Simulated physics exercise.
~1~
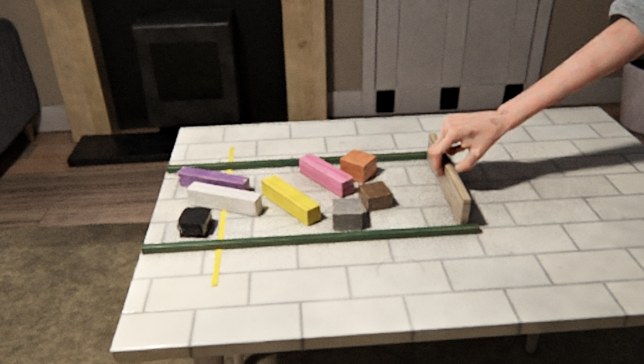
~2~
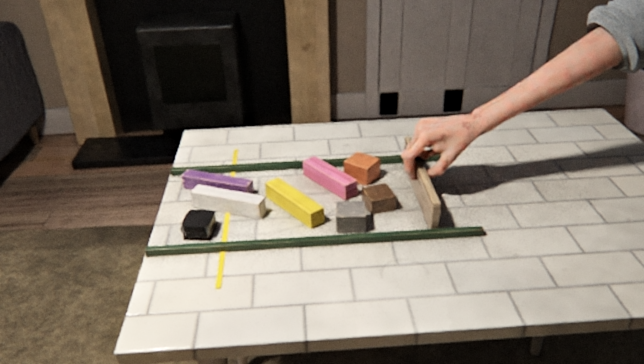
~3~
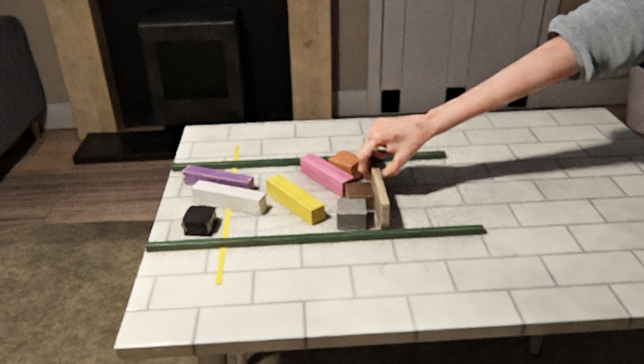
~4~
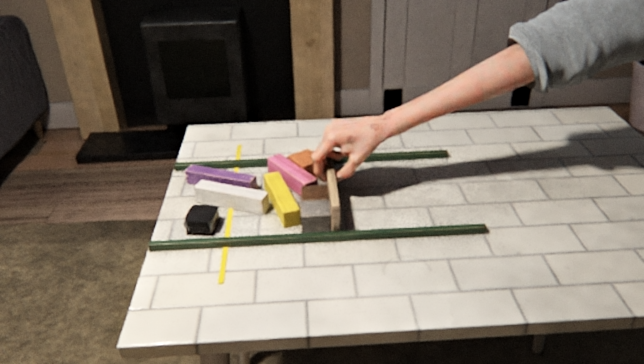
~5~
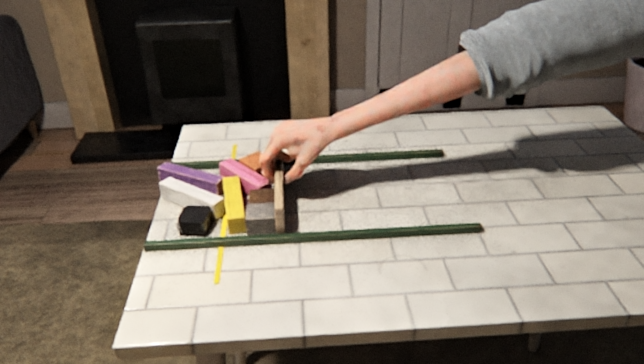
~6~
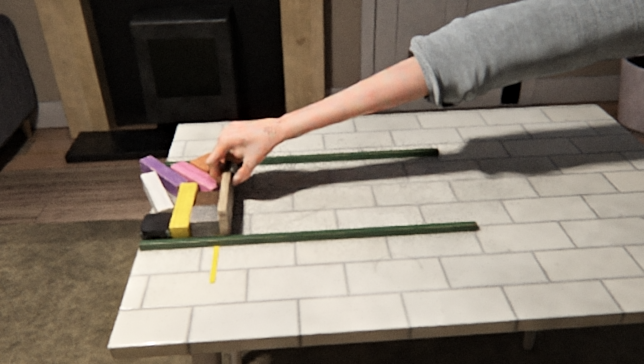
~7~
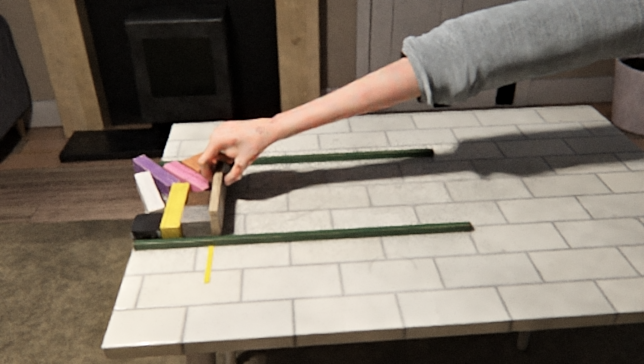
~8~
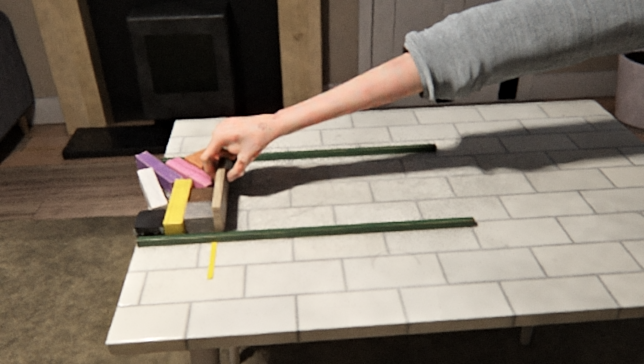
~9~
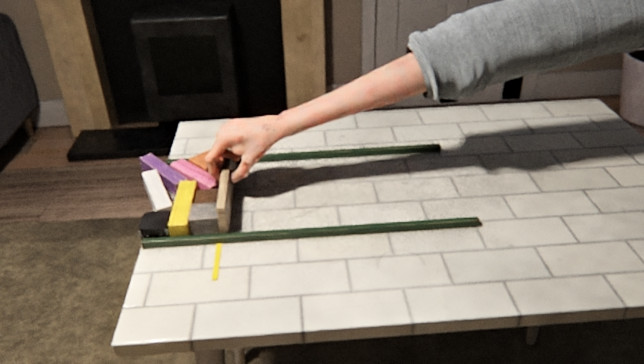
On a white tiled tabletop, a hand slides an upright wooden board leftward between two green rails, gathering scattered coloured blocks and sticks and pushing them past a yellow tape line. The hand stops near the left edge, with the pieces bunched against the board and still on the table.
